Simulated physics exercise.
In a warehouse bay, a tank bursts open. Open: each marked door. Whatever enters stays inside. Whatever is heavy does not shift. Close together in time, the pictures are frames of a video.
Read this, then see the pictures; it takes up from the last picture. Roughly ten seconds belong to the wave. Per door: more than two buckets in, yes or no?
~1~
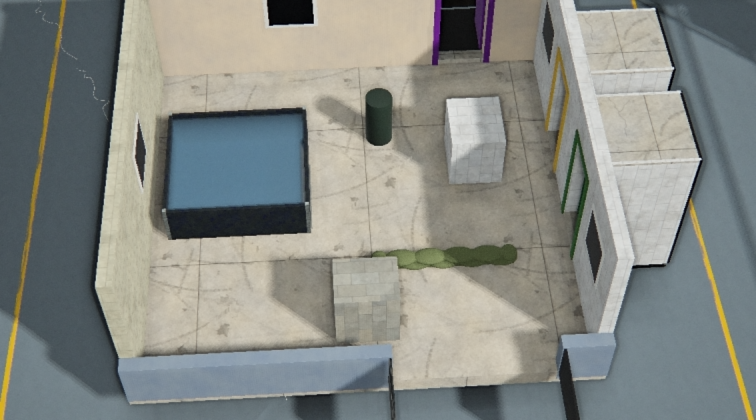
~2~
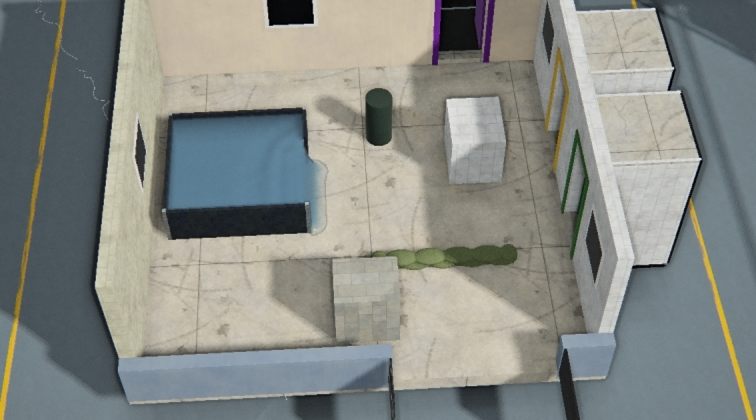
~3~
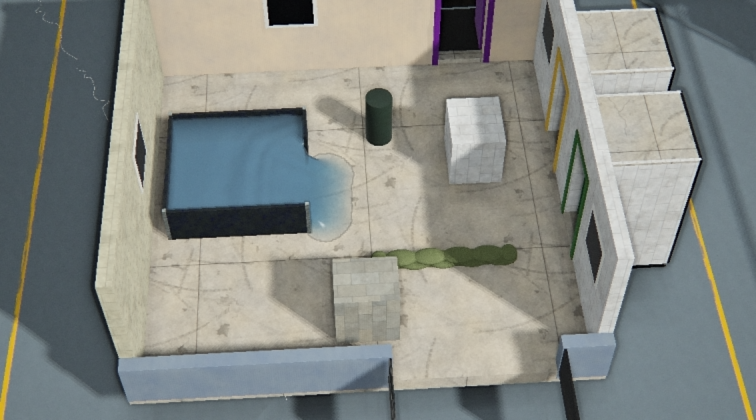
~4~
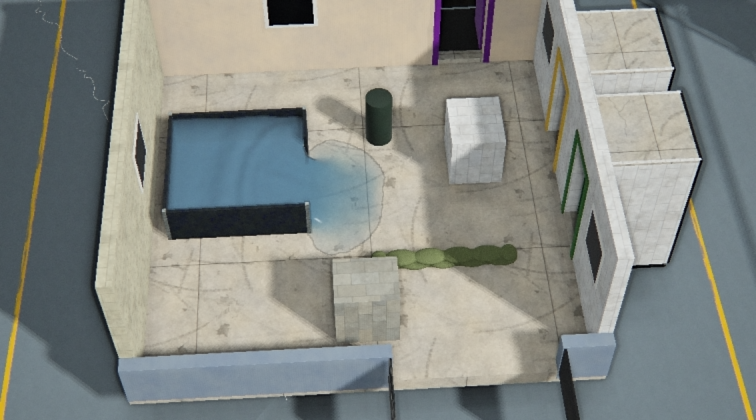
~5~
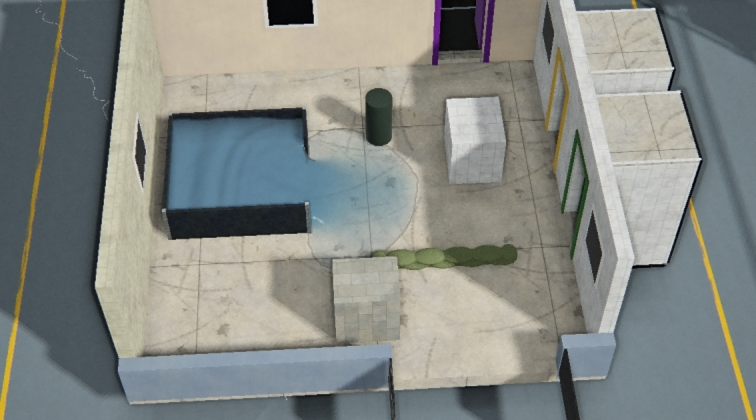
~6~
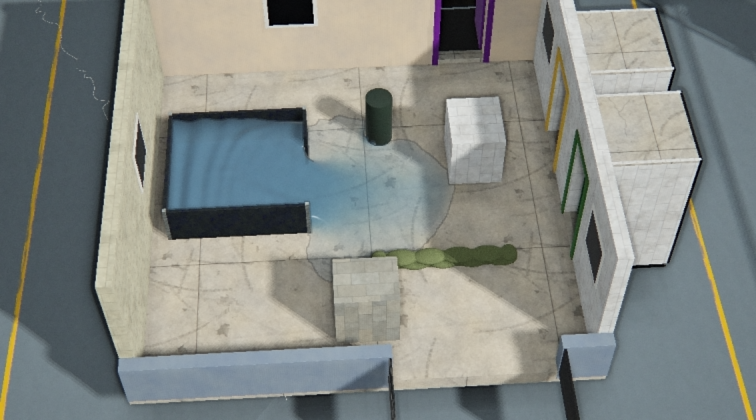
Purple door yes, green door yes, yellow door yes.
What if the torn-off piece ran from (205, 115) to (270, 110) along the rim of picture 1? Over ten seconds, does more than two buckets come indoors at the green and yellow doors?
The green one remains shy of it and the yellow one crosses the line, I think.
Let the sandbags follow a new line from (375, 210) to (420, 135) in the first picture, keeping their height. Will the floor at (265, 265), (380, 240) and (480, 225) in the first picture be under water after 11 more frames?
Listed in sequence, the spots are spared, swamped, swamped.
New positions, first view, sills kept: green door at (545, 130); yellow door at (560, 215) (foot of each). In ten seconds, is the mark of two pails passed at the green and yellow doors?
Result - the green one exceeds the limit while the yellow one exceeds the limit.
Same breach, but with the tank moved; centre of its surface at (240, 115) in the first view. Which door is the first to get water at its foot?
Answer: The door marked purple.
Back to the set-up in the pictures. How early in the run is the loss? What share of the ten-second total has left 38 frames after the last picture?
Result, approximate: 75 per cent.
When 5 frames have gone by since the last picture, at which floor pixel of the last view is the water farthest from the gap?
Farthest reach: About (558, 226).
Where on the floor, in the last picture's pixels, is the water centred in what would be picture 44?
Centre of mass: Roughly (382, 173).
A moment on, water covers 25 % of the floor; the purple door not reached, the green door not reached, the yellow door not reached.
Next, water covers 35 % of the floor; the purple door wet at the sill, nothing in, the green door far over two buckets in, the yellow door wet at the sill, nothing in.
Then, water covers 50 % of the floor; the purple door under two buckets in, the green door far over two buckets in, the yellow door under two buckets in.
Later, water covers 70 % of the floor; the purple door over two buckets in, the green door far over two buckets in, the yellow door over two buckets in.
In the end, water covers 80 % of the floor; the purple door over two buckets in, the green door far over two buckets in, the yellow door over two buckets in.
